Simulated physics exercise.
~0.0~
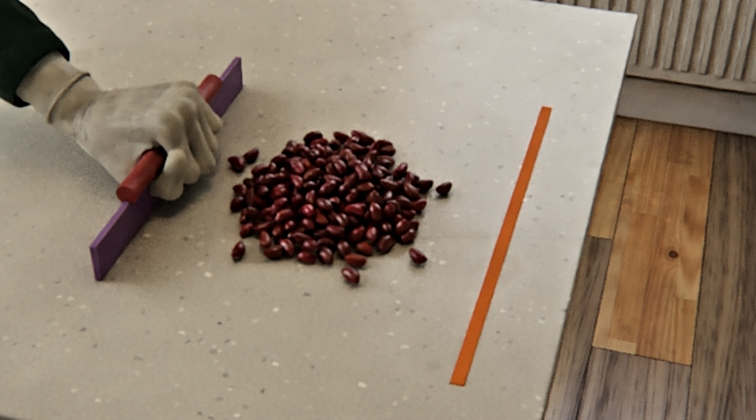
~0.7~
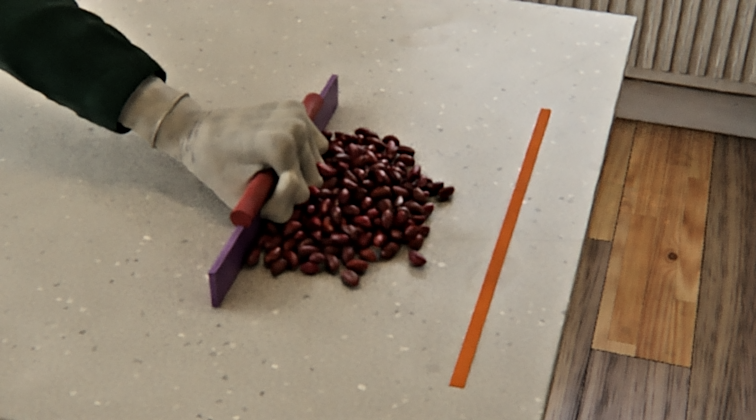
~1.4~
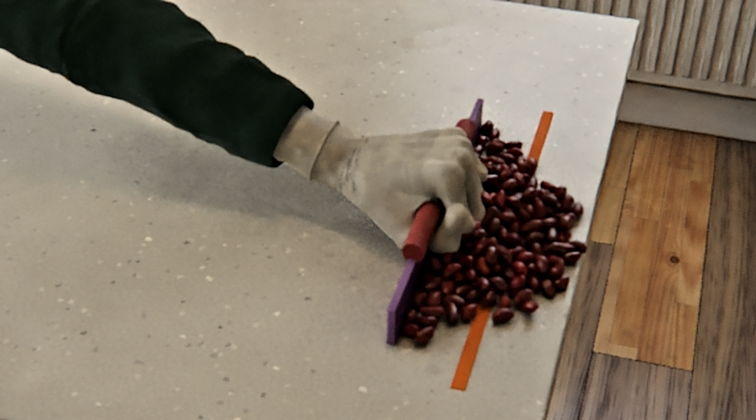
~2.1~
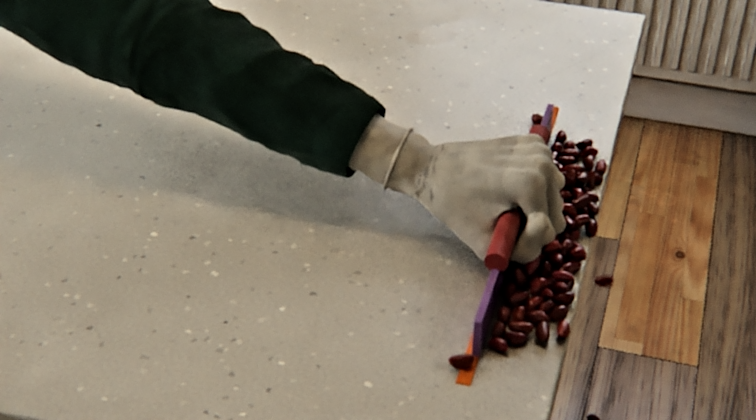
A gloved hand pushed a purple scraper with a red handle to the right across a speckled table, sweeping a heap of dark red beans over an orange strip until the scraper reached it, with beans crowded at the edge and some going over.
